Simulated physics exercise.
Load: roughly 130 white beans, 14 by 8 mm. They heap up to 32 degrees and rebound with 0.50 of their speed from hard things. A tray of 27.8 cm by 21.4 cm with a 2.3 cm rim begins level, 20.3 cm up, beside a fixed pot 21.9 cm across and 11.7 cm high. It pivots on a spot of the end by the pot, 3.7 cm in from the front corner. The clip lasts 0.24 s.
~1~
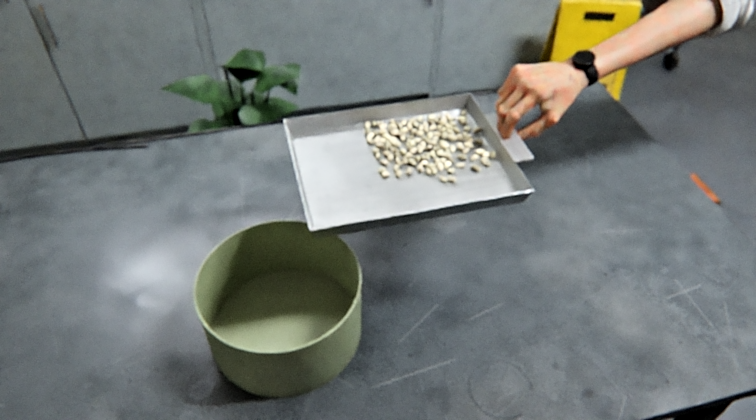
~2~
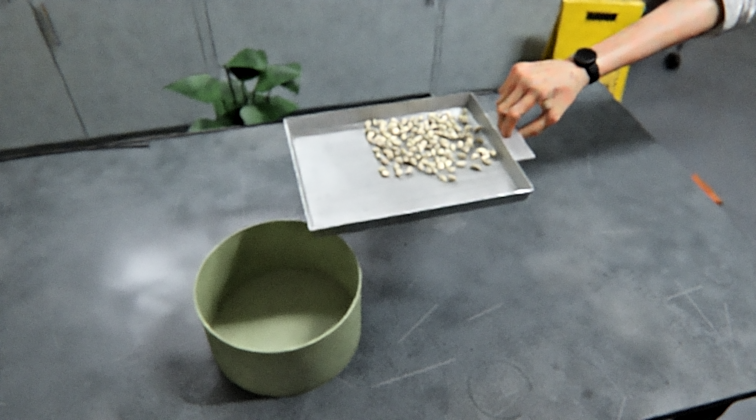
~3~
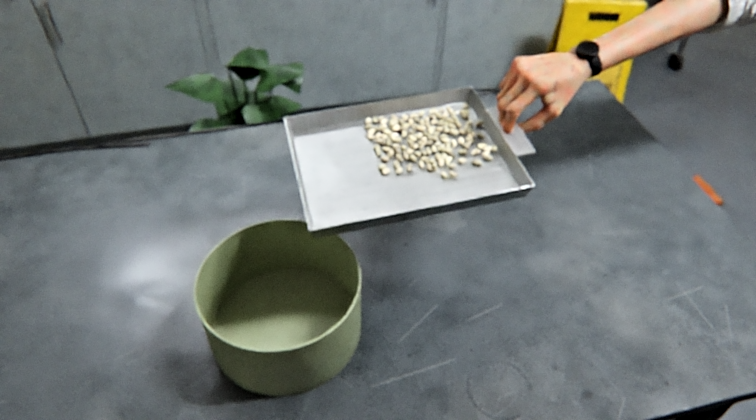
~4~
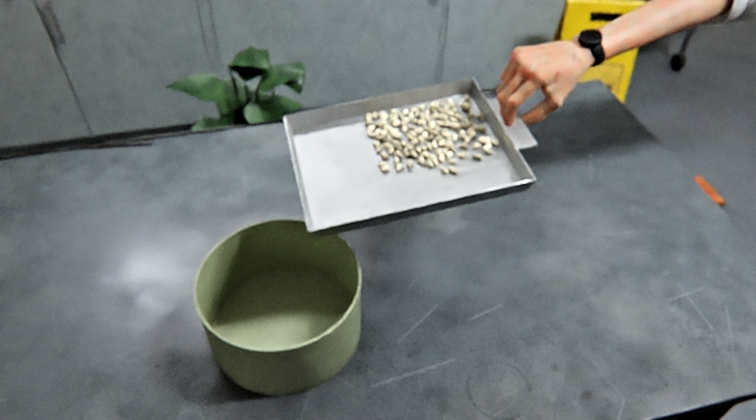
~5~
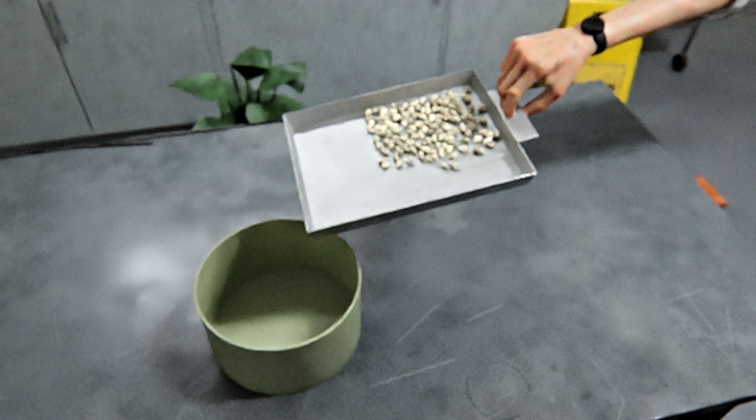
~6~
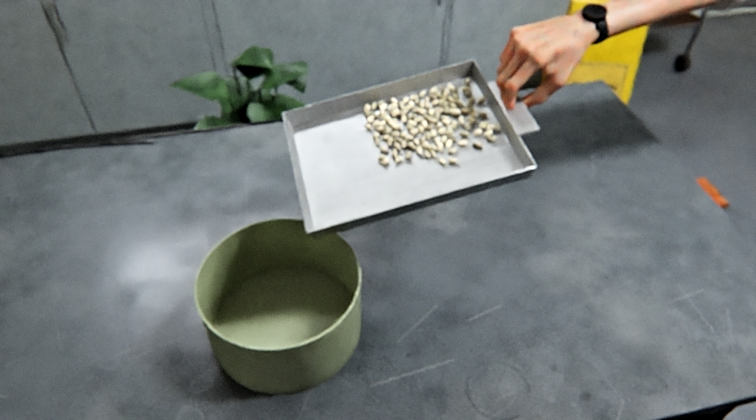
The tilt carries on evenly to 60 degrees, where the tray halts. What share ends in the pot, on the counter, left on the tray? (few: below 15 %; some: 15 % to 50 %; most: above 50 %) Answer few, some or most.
In the pot: Some; on the counter: Few; left on the tray: Most.
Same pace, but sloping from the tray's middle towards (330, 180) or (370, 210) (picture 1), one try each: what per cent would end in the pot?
About 10 and 35 per cent.
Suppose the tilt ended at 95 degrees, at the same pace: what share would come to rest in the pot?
Then about 100 per cent.
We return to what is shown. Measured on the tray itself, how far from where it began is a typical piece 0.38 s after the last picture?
About 5 cm.
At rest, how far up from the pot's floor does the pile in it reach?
Some 1.0 cm.
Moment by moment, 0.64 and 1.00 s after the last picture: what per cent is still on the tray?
About 95, 65.
Then, 0.38 s after the last picture, tilt 35 degrees; the tray holds 100 %, the pot 0 %.
Then, 0.64 s after the last picture, tilt 51 degrees; the tray holds 95 %, the pot 0 %.
Then, 1.00 s after the last picture, tilt 60 degrees; the tray holds 65 %, the pot 35 %.
In the end, pot 35 %, counter 0 %, tray 65 %.
